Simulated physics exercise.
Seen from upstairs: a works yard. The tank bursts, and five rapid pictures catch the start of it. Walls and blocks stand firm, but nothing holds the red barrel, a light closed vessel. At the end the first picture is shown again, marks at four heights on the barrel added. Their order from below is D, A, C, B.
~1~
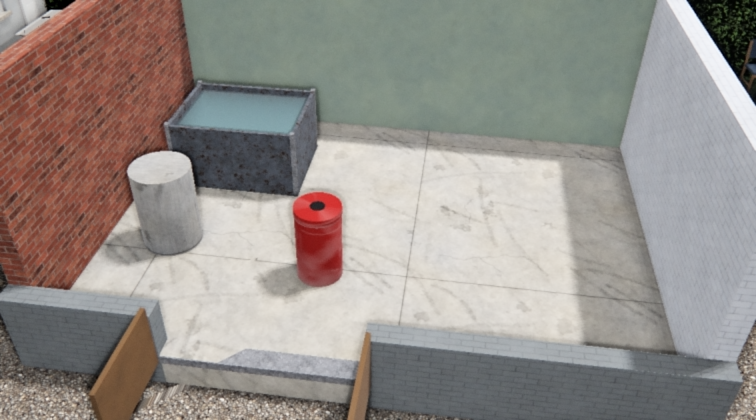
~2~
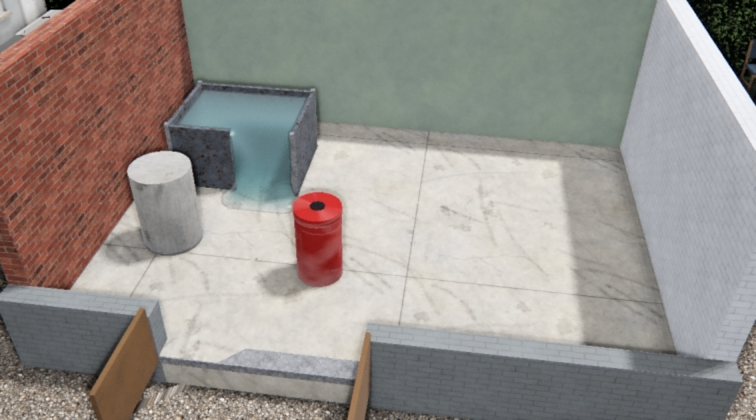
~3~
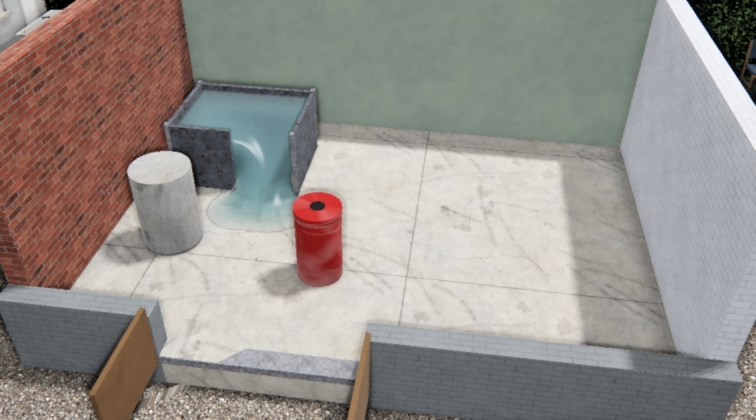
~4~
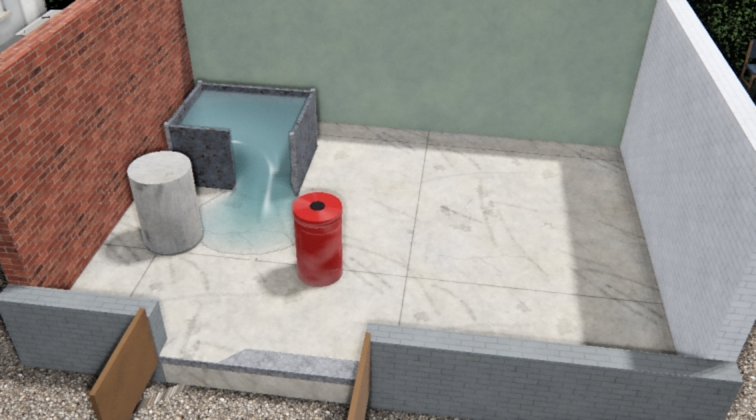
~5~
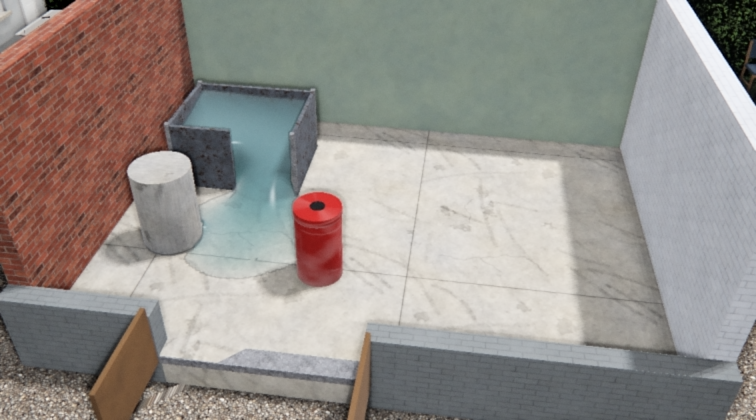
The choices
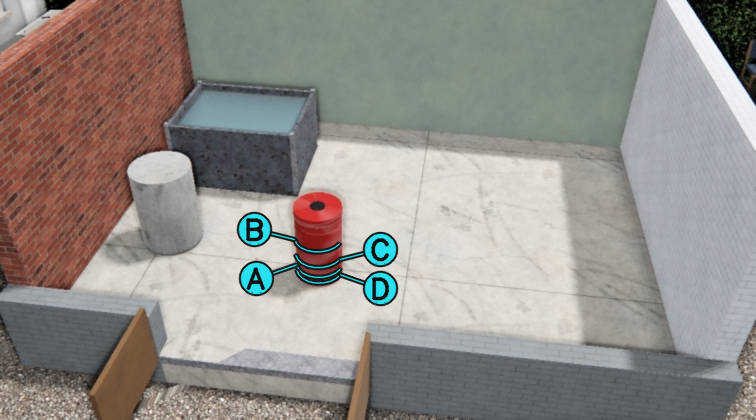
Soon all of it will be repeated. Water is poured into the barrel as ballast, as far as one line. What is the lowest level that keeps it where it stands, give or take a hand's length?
B will do.
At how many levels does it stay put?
One of the four.
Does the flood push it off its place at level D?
Yes.
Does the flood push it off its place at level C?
Yes, that goes wrong.
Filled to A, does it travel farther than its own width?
Yes, clearly.
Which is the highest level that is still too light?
Level C.
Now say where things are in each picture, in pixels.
Lid of the red barrel at (317, 206); tank full, its middle at (244, 113); open gate at (262, 314).
Water covers 1 % of the ground and is seen nearest the barrel at (280, 207).
Water covers 3 % of the ground and is seen nearest the barrel at (283, 223).
Water covers 5 % of the ground and is seen nearest the barrel at (281, 244).
Lid of the red barrel at (317, 206); water covers 8 % of the ground and is seen nearest the barrel at (299, 253).
On the marked copy, A at (315, 277); B at (313, 251); C at (314, 267); D at (315, 282); from the bottom up D, A, C, B.
For level A, it is pushed about twice its own width away.
For level B, it does not move.
For level C, it is pushed about half its own width away.
For level D, it is pushed about 4 times its own width away.
